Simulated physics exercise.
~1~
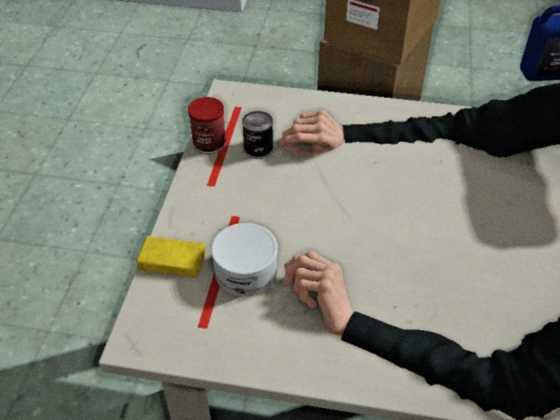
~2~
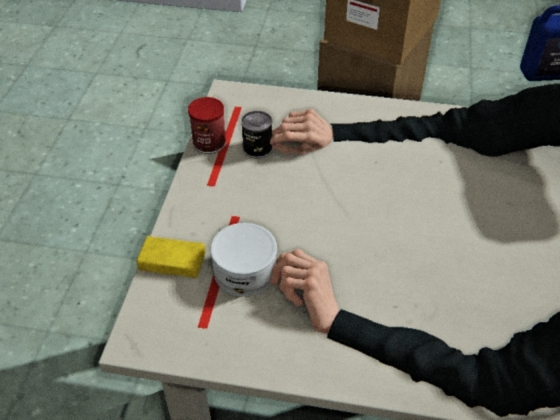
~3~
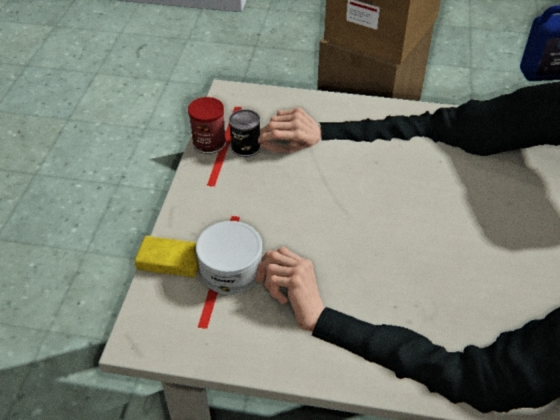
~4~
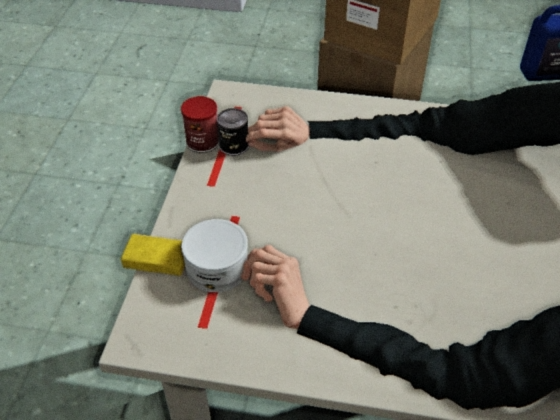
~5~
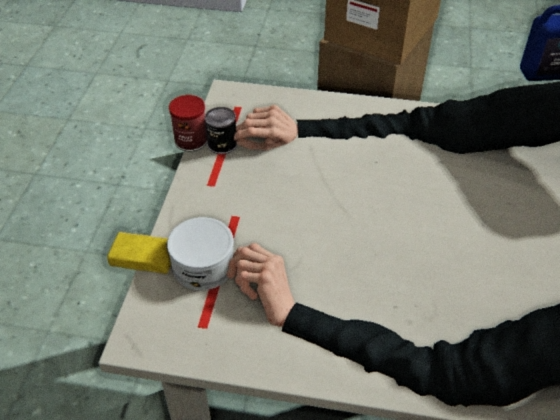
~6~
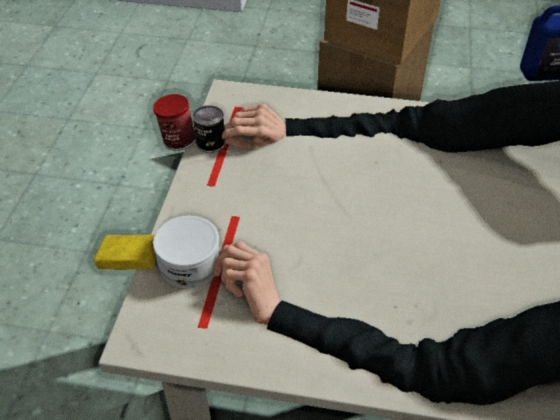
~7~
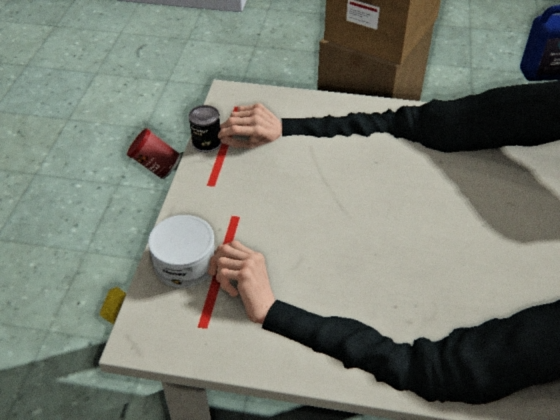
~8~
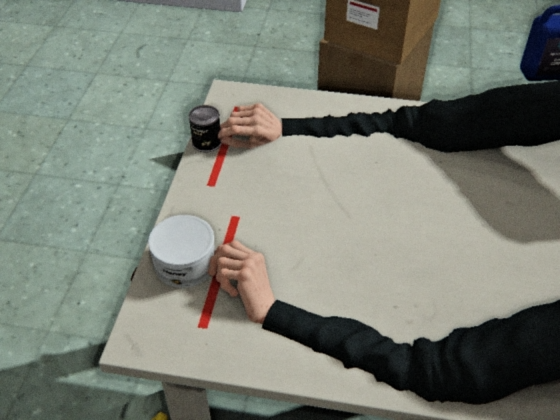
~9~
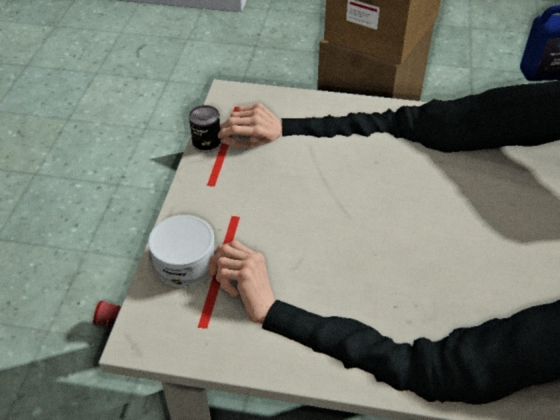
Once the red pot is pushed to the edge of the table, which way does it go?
The red pot tips over the left edge and moves down, ending up on the floor.
